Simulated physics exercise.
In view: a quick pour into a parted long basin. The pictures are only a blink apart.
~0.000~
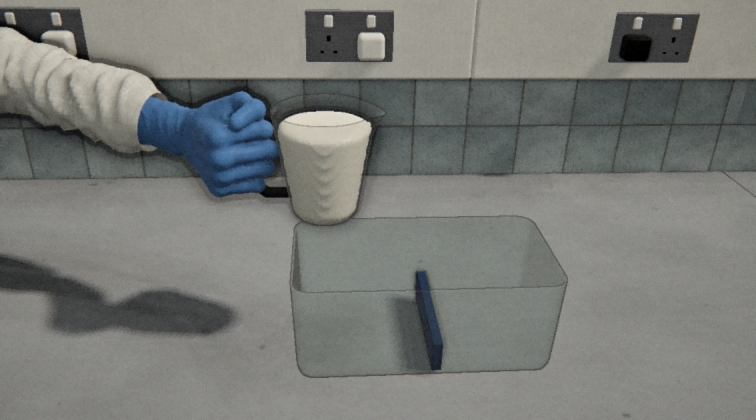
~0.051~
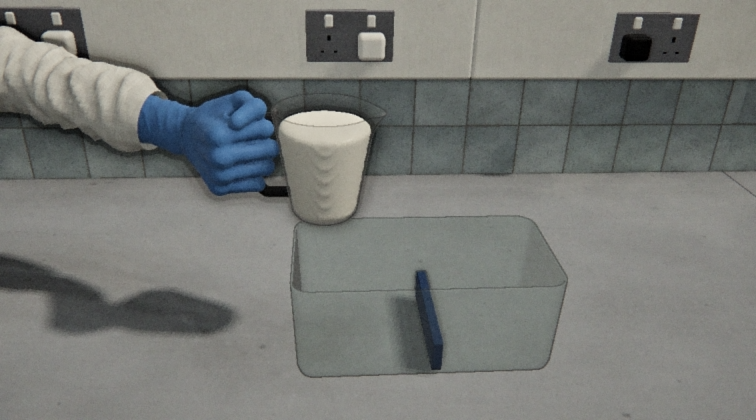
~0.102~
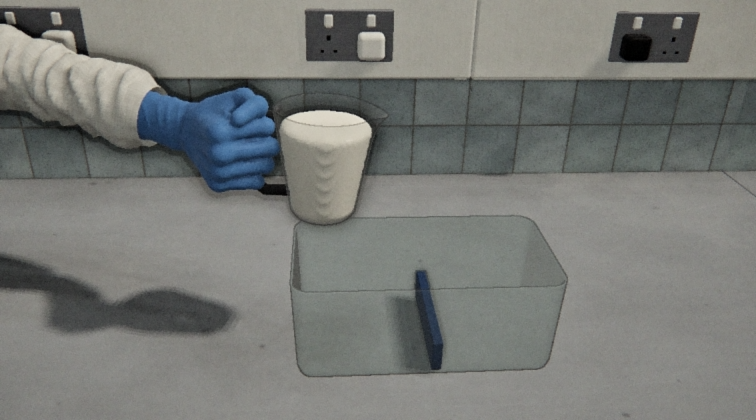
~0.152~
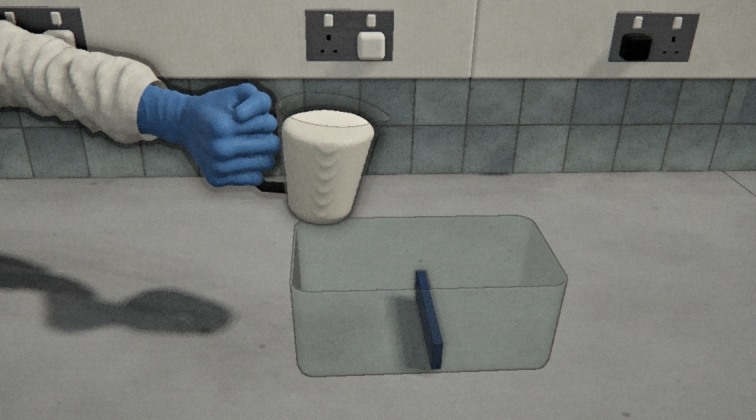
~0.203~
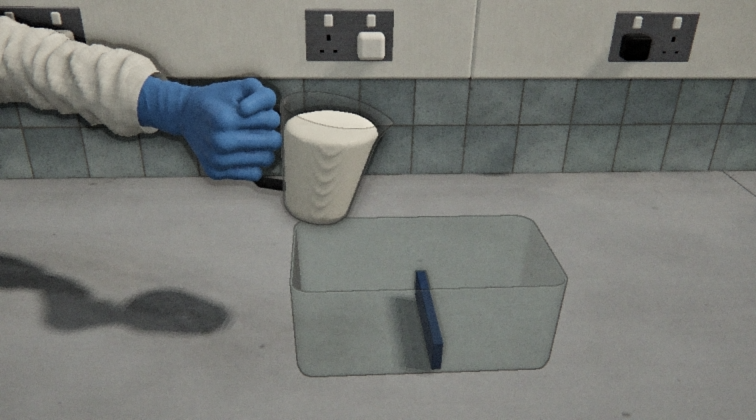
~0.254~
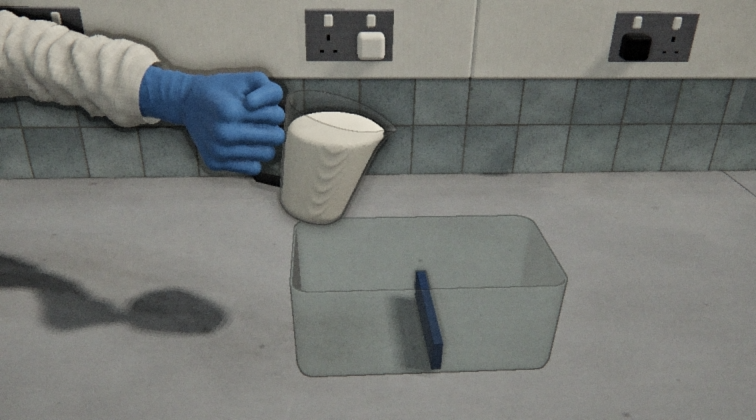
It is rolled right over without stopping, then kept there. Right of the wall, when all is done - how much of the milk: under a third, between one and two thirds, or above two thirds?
Middle band.
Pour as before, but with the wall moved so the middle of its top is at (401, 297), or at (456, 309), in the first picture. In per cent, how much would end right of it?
The first placement gives around 85 percent, the second 15 percent.
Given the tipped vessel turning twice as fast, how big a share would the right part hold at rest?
Around 30 per cent ends up there.
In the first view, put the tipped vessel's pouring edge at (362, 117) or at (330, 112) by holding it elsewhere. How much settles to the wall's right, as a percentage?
About 20 per cent, then about 5 per cent.
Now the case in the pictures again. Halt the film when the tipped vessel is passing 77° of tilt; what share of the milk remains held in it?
Amount still in: Approx. 65 %.
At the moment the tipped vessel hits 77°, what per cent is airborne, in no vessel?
Estimate: Some 20 per cent.
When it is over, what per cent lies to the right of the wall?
Some 55 parts in a hundred.
By 0.65 s the tilt is 77° and 66 per cent is still to pour, 1 is left of the wall and 14 right of it.
By 0.94 s the tilt is 112° and 8 per cent is still to pour, 30 is left of the wall and 54 right of it.
By 1.25 s the tilt is 117° and 0 per cent is still to pour, 44 is left of the wall and 55 right of it.
By 1.58 s the tilt is 117° and 0 per cent is still to pour, 44 is left of the wall and 55 right of it.
At rest 44 per cent lies left of the wall, 56 right of it and 1 outside.
